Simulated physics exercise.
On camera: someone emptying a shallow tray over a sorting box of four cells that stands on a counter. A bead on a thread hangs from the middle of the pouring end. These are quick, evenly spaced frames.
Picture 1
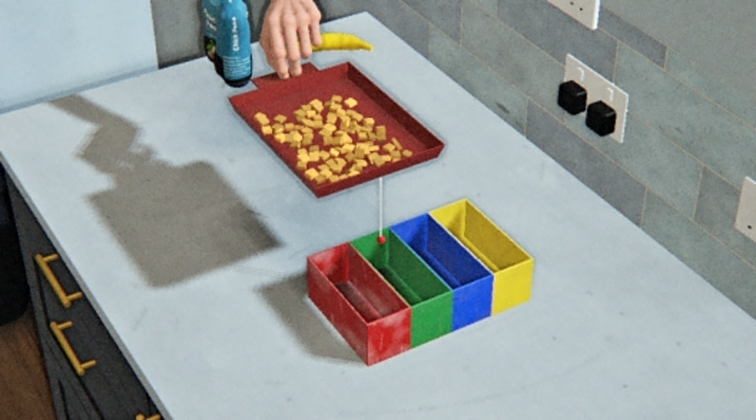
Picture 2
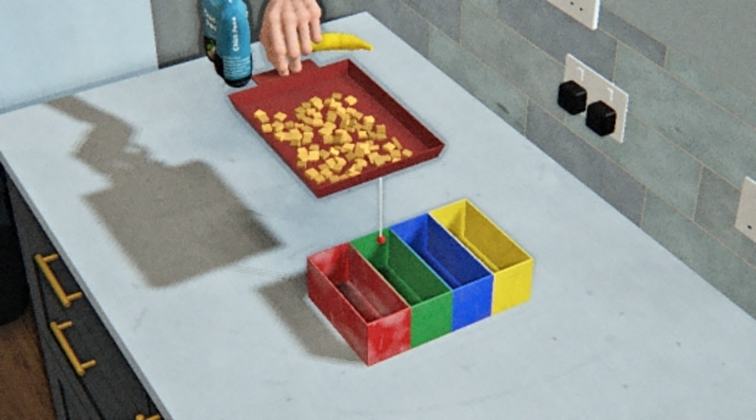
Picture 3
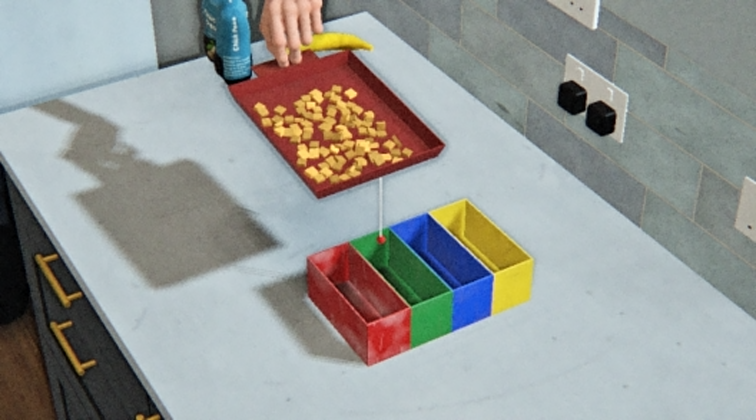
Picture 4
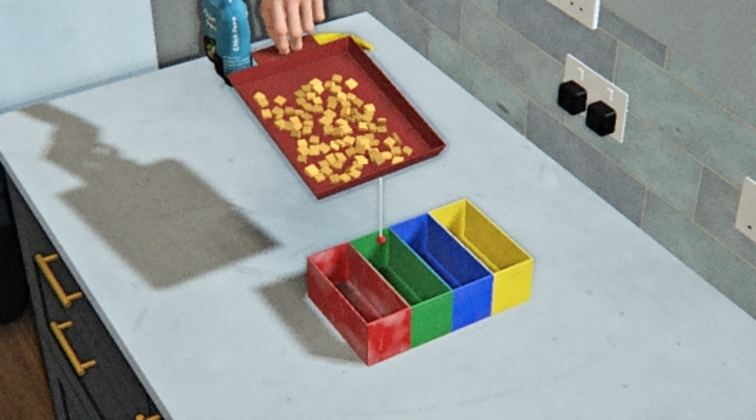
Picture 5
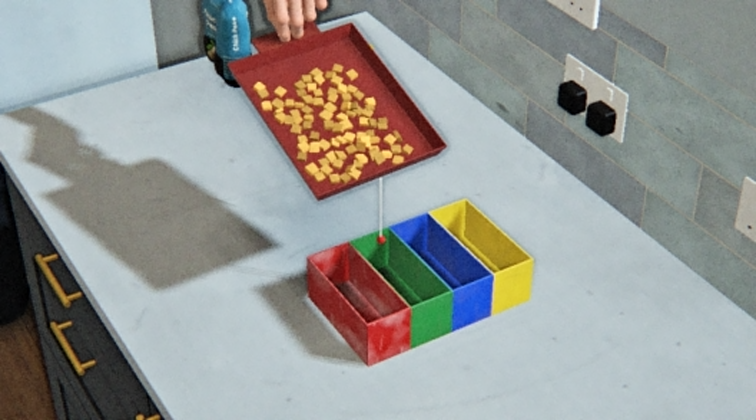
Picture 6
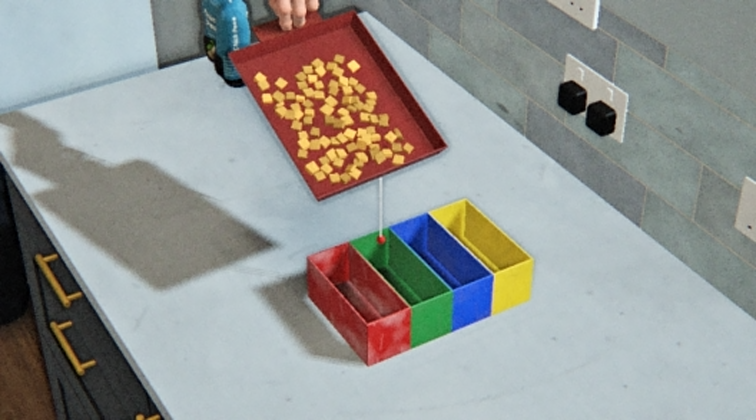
A hand raising the back of a red tray of cereal squares, tilting it above a sorting box with four coloured cells.
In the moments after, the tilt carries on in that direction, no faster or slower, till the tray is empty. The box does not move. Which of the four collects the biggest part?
The red cell gets the most.
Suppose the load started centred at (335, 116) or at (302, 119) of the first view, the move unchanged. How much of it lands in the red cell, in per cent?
In turn 40 and 60 in a hundred.
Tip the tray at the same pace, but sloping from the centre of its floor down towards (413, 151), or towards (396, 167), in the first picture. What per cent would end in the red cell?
Near 0 % and 10 %.
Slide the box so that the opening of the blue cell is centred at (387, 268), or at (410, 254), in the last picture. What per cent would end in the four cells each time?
The first gives 100 %, the second 100 %.
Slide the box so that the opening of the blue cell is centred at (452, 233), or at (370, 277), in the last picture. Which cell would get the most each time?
First the red cell, then blue.
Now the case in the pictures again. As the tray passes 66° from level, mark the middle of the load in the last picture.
Roughly at (355, 165).
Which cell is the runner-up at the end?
It is the cell in green.
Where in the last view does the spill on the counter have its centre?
At about (306, 343).
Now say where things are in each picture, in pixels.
Corners of the pouring end near (318, 184) and (438, 144), level; middle of the load near (328, 140), cereal squares; bead on its thread near (381, 240); red cell near (389, 333); green cell near (431, 316); blue cell near (472, 299); yellow cell near (512, 283), in the first picture.
Corners of the pouring end near (318, 185) and (438, 144), level; middle of the load near (328, 139), in the second picture.
Corners of the pouring end near (318, 186) and (438, 144), tipped barely, lowest at the left corner; middle of the load near (328, 135), in the third picture.
Corners of the pouring end near (319, 188) and (439, 144), tipped a little, lowest at the left corner; middle of the load near (328, 130), in the fourth picture.
Corners of the pouring end near (319, 190) and (440, 144), tipped clearly, lowest at the left corner; middle of the load near (329, 125), in the fifth picture.
Corners of the pouring end near (320, 192) and (440, 144), tipped clearly, lowest at the left corner; middle of the load near (329, 120); red cell near (389, 333); green cell near (431, 316); blue cell near (472, 299); yellow cell near (512, 283), in the sixth picture.
Shortly afterwards, tray tipped steeply; the whole lot on the tray.
Next, tray tipped past a quarter turn; near a quarter on the tray; near a quarter in the red cell; a little in the green cell; only a few in the blue cell; near a third falling or outside the box.
Some moments later, tray tipped past a quarter turn; near half in the red cell; near a quarter in the green cell; a little in the blue cell; a little falling or outside the box.
In the end, tray tipped past a quarter turn; near half in the red cell; near a quarter in the green cell; a little in the blue cell; none at all in the yellow cell; a little outside the box.
